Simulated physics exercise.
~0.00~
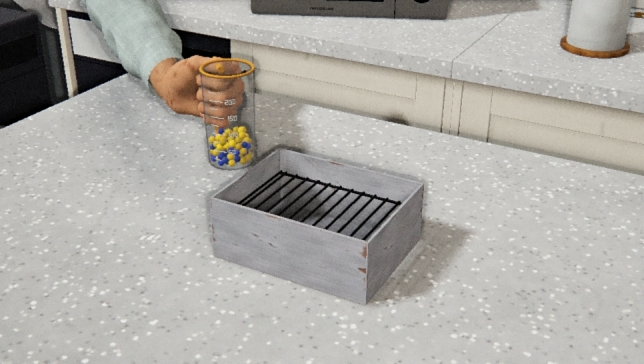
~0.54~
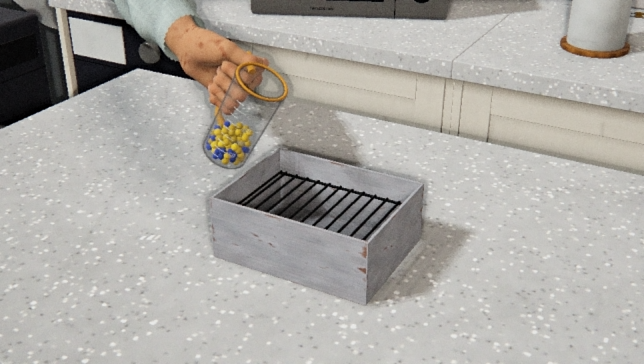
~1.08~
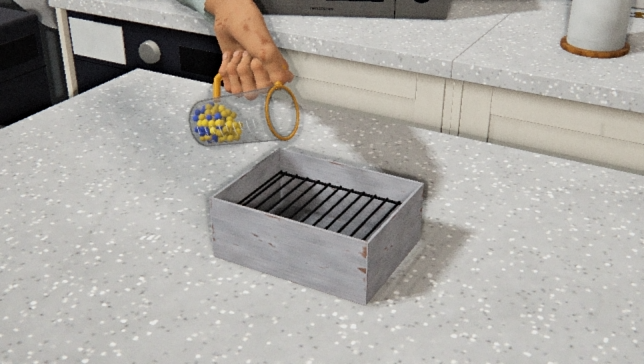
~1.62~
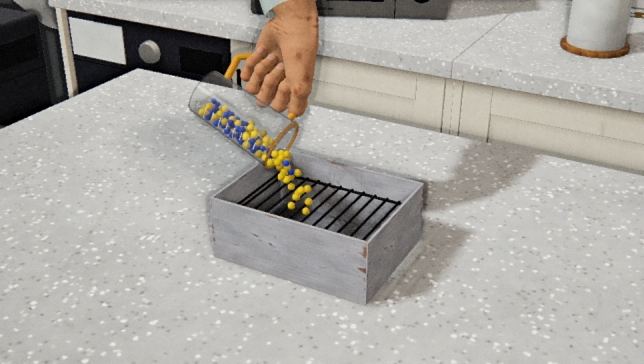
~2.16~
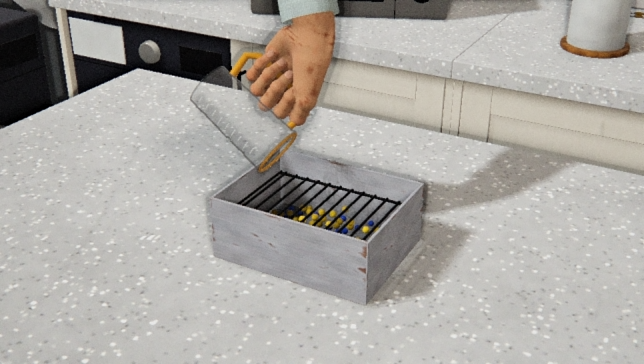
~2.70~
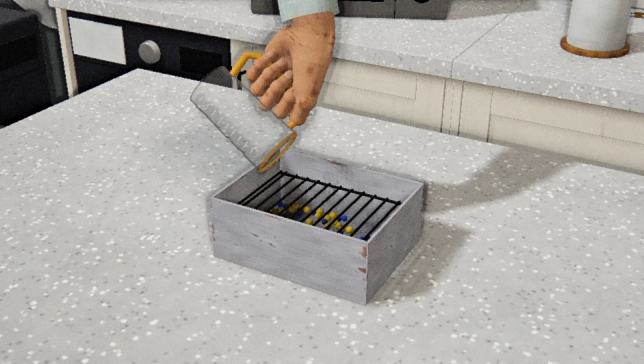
Yellow and blue beads tumbling from a glass tipped by a hand, falling between the wires of a black rack into a grey box.
